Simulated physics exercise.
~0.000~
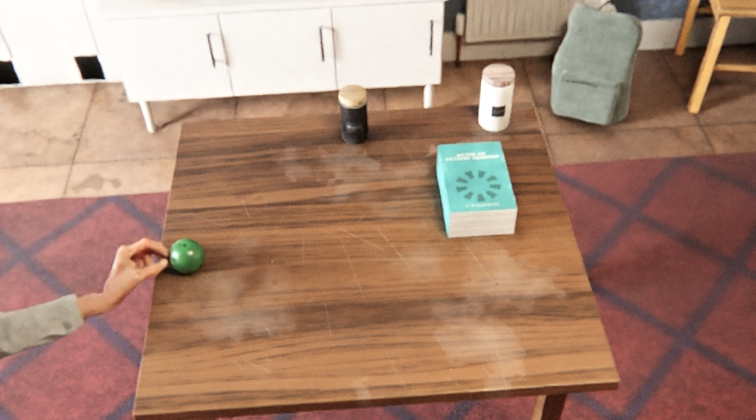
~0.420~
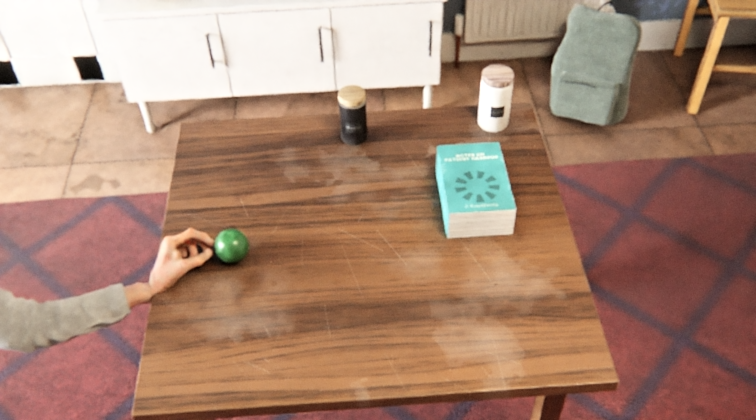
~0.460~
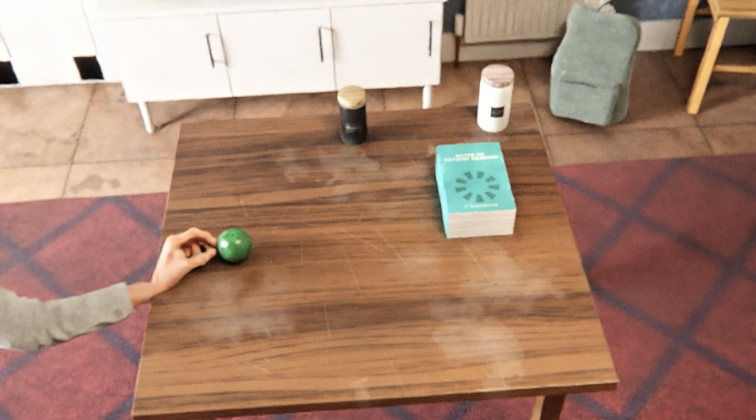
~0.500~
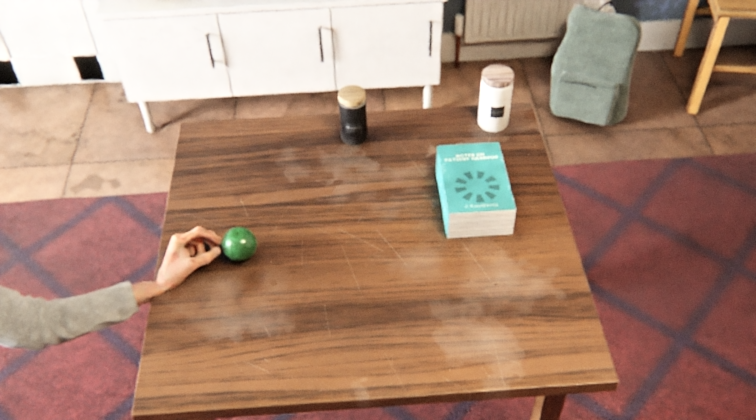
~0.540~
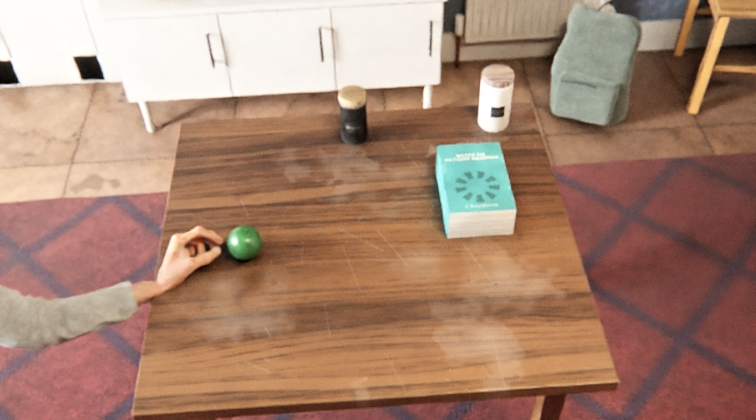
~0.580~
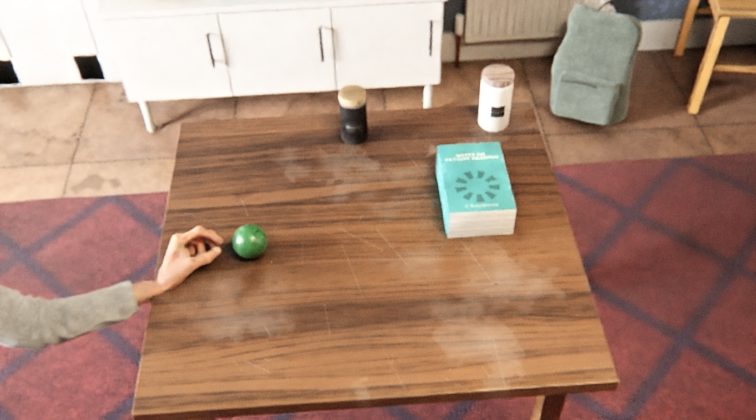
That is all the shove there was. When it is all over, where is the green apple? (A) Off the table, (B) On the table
On the table.
After 0.98 s, green apple rolled well along near (295, 232).
After 1.58 s, green apple rolled well along near (344, 220).
At rest (3.1 s), moved from the start, green apple. Seen from the same camera at the end, green apple near (382, 212).
